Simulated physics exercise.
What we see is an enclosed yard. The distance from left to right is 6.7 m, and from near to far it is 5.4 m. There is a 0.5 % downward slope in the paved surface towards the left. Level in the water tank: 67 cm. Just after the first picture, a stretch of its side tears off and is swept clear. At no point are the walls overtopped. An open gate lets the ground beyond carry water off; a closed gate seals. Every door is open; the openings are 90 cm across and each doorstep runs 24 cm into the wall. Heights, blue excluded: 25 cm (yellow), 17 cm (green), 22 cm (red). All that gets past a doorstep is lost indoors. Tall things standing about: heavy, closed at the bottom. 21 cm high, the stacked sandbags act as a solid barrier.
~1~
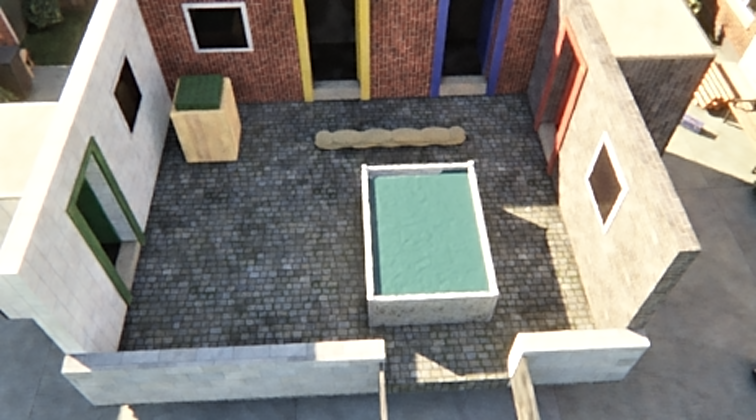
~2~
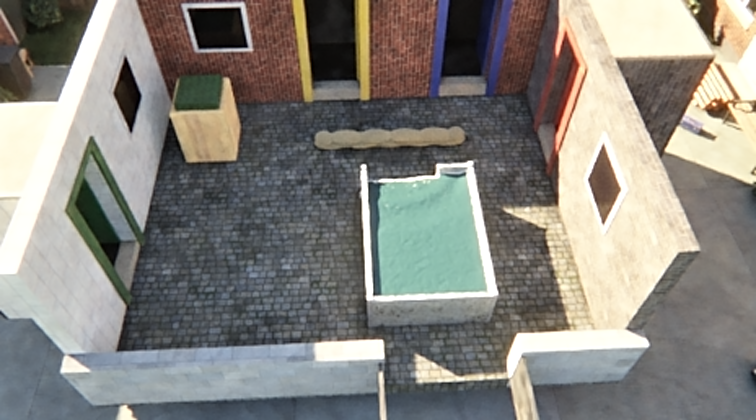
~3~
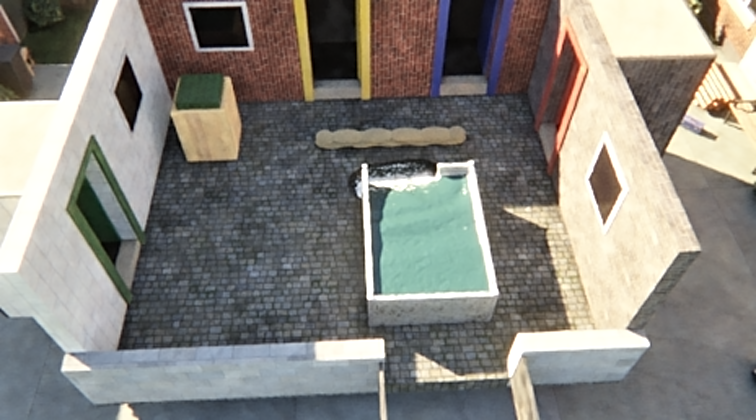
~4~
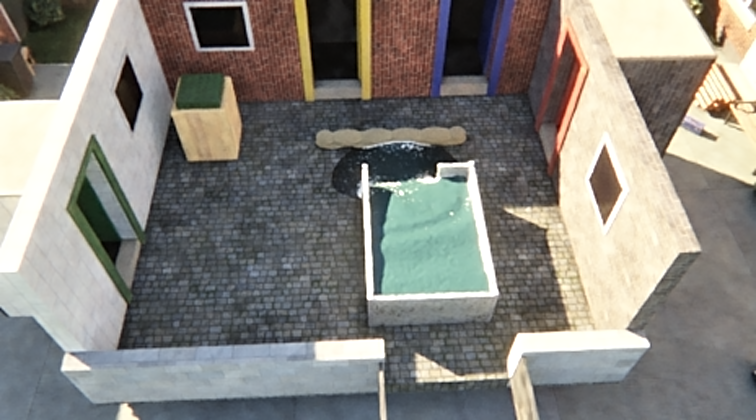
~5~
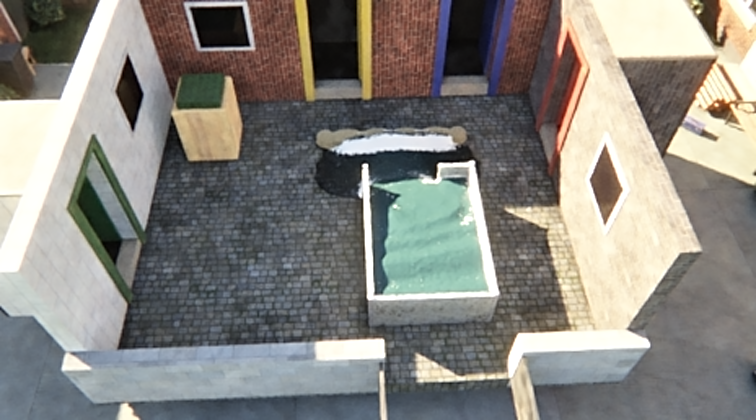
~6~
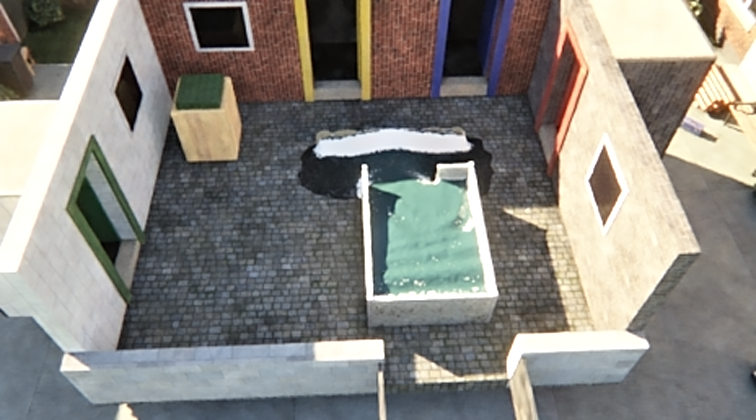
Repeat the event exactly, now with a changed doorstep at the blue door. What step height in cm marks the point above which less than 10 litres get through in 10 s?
The point is around 7.5 cm.
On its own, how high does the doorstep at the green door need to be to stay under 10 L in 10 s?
For green: Close to 8.5 cm.
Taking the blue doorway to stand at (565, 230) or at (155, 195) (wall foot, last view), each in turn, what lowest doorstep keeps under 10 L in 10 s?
Roughly 6.5 cm, then roughly 14.5 cm.
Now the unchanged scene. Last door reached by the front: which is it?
Door: Green.
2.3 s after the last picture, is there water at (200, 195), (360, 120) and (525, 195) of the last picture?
1: Awash; 2: Awash; 3: Awash.
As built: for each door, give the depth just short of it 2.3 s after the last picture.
Centimetres: Blue = 8, yellow = 11, green = 8, red = 16.
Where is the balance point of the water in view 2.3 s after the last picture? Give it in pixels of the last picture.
(386, 193).
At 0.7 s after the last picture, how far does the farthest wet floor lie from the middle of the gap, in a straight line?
Near 3.2 m, more or less.
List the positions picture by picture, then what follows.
The first picture shows still water, 67 cm deep, in the water tank at (425, 229); the blue door at (468, 52) is dry.
In the second picture, the gap is on the far side, the front 0.3 m out at a hidden place; the back of the water tank holds 67 cm.
In the third picture, the front is at (394, 165), 0.8 m from the gap on the far side; 1.0 m2 of floor is wet, 67 cm left at the back.
In the fourth picture, water pours out on the far side and has run 1.1 m, to (359, 151); about 10 cm deep outside, 67 cm at the back.
In the fifth picture, water pours out on the far side and has run 1.3 m, to (379, 134); about 8 cm deep outside, 66 cm at the back.
In the sixth picture, the gap is on the far side, the front 1.5 m out at (317, 148); the back of the water tank holds 59 cm; 1.2 m in a straight line remain to the blue door at (469, 53).
Then, 0.7 s after the last picture water covers 30 % of the floor, deepest (43 cm) near (389, 153); it has not reached the blue door.
Then, 2.3 s after the last picture water covers 60 % of the floor, deepest (28 cm) near (379, 153); 8 cm at the blue door, 0 litres in over its 26 cm doorstep.
Then, 9.3 s after the last picture water covers 95 % of the floor, deepest (12 cm) near (122, 329); 6 cm at the blue door, 0 litres in over its 26 cm doorstep.
At the blue door as built, the water peaked near 11 cm, 1.7 s after the last picture.
With a doorstep of 7 cm, 15 litres would have come in within the 10 s; with 9.5 cm, 3 litres. So under 10 litres takes about 7.5 cm.
